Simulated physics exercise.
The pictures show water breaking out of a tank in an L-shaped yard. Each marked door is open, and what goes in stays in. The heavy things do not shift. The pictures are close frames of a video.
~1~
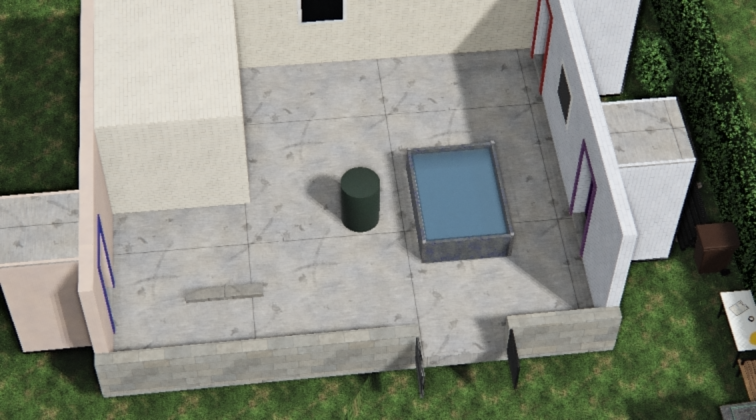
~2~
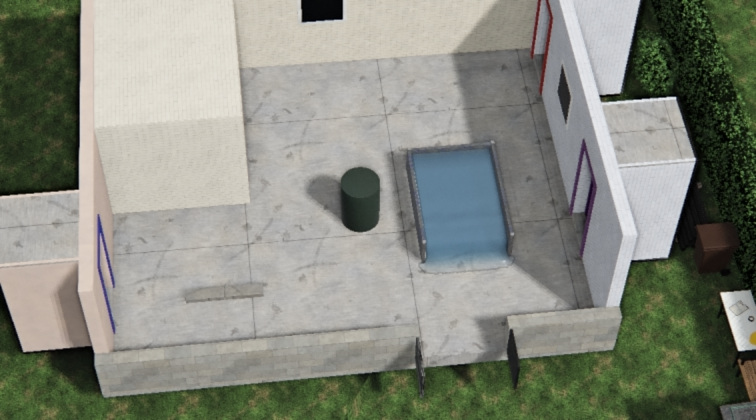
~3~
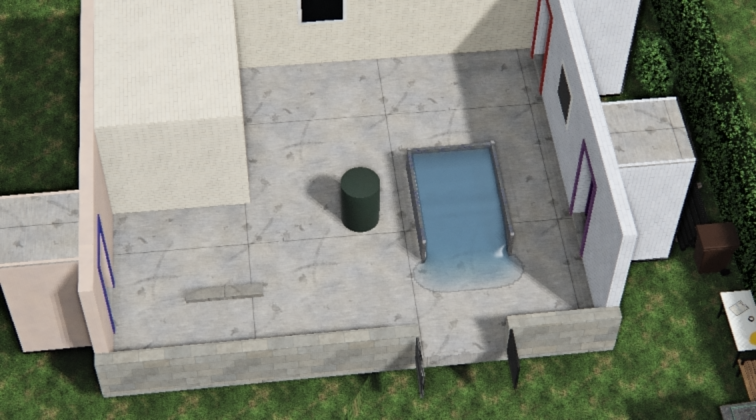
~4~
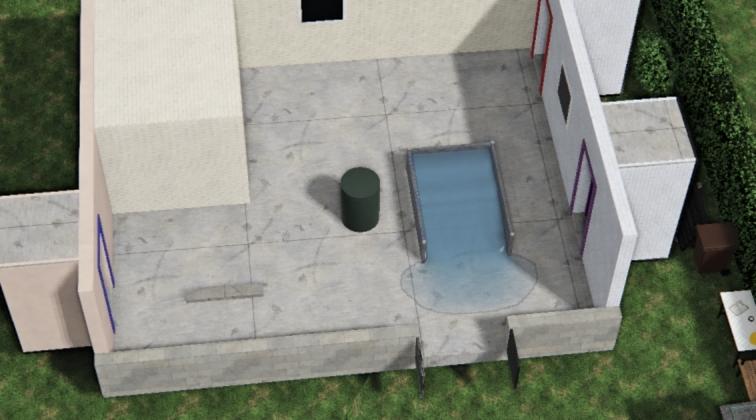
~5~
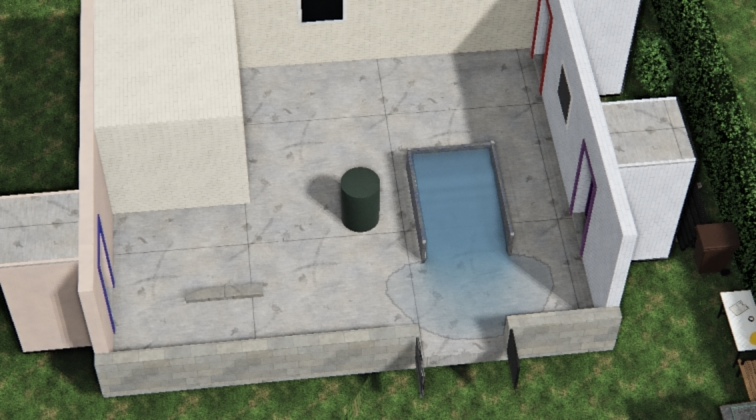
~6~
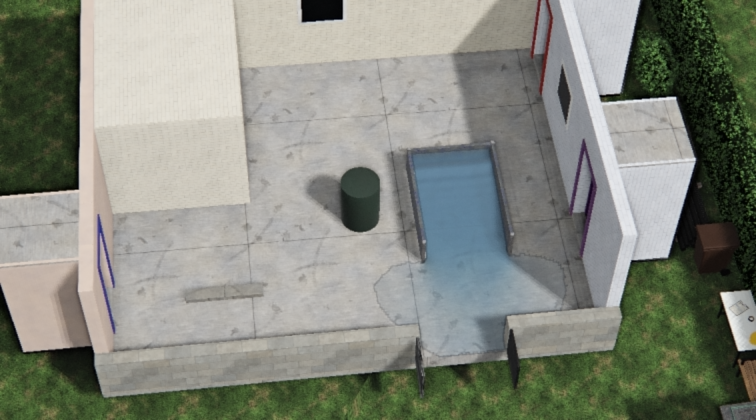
Water in a tank pours out through its open front and spreads across the grey yard.
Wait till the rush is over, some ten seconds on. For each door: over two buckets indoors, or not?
In the end: The red door admits no more than that; the purple door admits no more than that; the blue door admits no more than that.
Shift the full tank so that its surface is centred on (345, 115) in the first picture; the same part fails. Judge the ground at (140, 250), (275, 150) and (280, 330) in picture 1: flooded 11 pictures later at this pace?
In turn: Not flooded, dry, awash.
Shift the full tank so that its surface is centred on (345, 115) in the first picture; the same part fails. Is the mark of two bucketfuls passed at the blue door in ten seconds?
Blue door goes over.
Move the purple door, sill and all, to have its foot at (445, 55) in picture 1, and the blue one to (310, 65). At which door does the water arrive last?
It is the blue-painted one.
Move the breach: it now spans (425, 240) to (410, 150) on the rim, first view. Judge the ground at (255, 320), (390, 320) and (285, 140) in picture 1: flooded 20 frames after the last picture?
As listed: Awash, flooded, flooded.
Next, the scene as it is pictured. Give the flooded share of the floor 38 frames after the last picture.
About 45 per cent.
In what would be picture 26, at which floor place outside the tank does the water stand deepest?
Near (590, 331).
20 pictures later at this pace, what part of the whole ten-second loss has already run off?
Some 70 per cent.
A moment on, water covers 15 % of the floor; the red door not reached, the purple door not reached, the blue door not reached.
Next, water covers 15 % of the floor; the red door not reached, the purple door not reached, the blue door not reached.
Then, water covers 30 % of the floor; the red door not reached, the purple door wet at the sill, nothing in, the blue door not reached.
Later, water covers 45 % of the floor; the red door wet at the sill, nothing in, the purple door wet at the sill, nothing in, the blue door wet at the sill, nothing in.
In the end, water covers 50 % of the floor; the red door wet at the sill, nothing in, the purple door wet at the sill, nothing in, the blue door wet at the sill, nothing in.
